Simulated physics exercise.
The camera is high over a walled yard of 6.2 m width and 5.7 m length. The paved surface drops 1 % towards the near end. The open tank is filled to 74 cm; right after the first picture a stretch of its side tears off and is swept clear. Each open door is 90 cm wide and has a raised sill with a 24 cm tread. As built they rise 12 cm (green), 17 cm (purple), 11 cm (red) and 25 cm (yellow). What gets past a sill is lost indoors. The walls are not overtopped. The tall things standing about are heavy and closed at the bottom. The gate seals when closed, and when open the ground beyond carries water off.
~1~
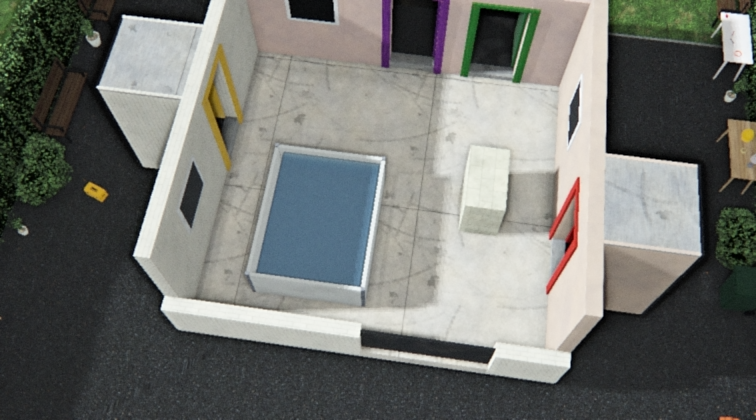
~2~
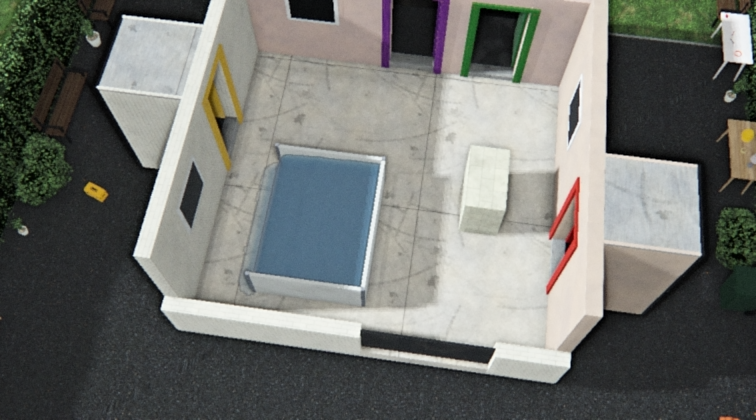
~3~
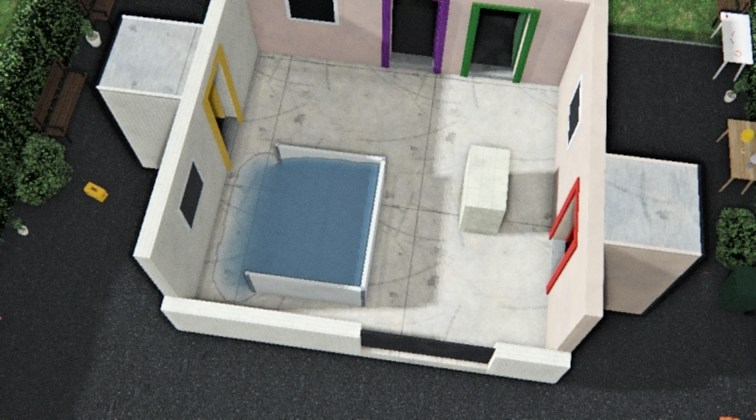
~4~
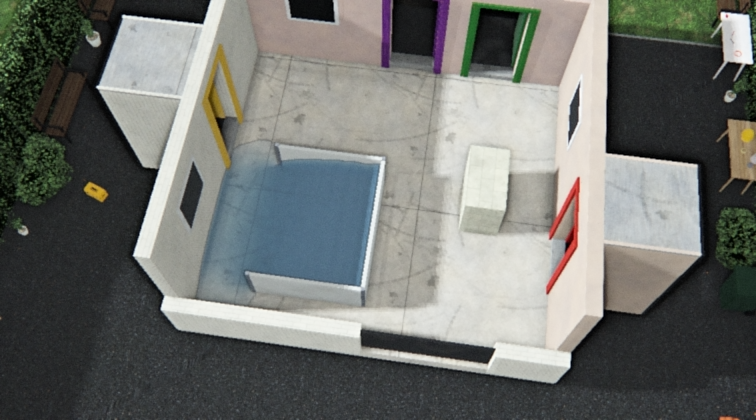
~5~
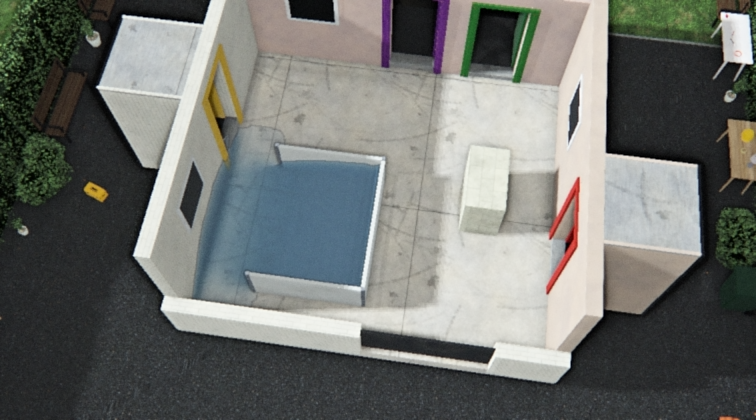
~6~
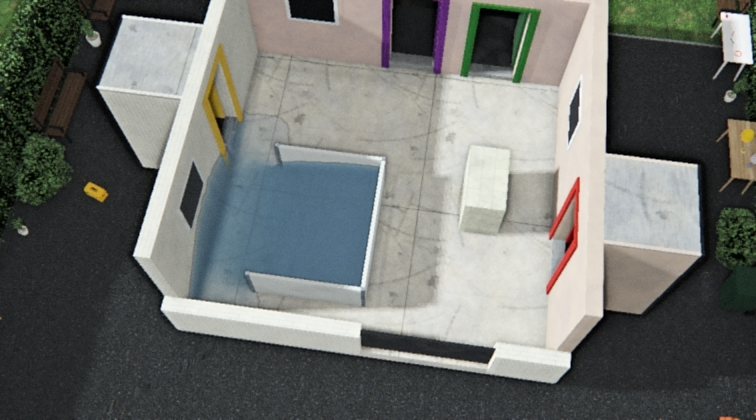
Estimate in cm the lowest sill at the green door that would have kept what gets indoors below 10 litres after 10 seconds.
Some 11 cm above the ground.
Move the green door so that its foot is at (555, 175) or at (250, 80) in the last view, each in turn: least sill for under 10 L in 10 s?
Roughly 13.5 and 19 cm.
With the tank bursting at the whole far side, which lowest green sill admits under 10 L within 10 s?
Some 11.5 cm.
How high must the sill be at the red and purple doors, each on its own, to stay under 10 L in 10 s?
Roughly 12.0 cm at red and 5.0 cm at purple.
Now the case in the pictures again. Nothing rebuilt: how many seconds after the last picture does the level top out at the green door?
Around 6.5 s.
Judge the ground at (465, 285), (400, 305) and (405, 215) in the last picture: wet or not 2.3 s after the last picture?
In that order: Under water, wet, not reached.
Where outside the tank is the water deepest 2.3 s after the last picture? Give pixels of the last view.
At about (541, 363).
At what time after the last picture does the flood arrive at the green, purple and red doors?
Arrival: Green 2.2 s, purple 1.6 s, red 2.6 s.
Then, 0.7 s after the last picture water covers 20 % of the floor, deepest (68 cm) near (192, 313); it has not reached the green door.
Then, 2.3 s after the last picture water covers 50 % of the floor, deepest (44 cm) near (541, 363); 2 cm at the green door, 0 litres in over its 12 cm sill.
Then, 9.3 s after the last picture water covers 100 % of the floor, deepest (19 cm) near (488, 355); 9 cm at the green door, 5 litres in over its 12 cm sill.
At the green door as built, the water peaked near 14 cm, 6.3 s after the last picture.
With a sill of 9 cm, 23 litres would have come in within the 10 s; with 12.5 cm, 3 litres. So under 10 litres takes about 11 cm.
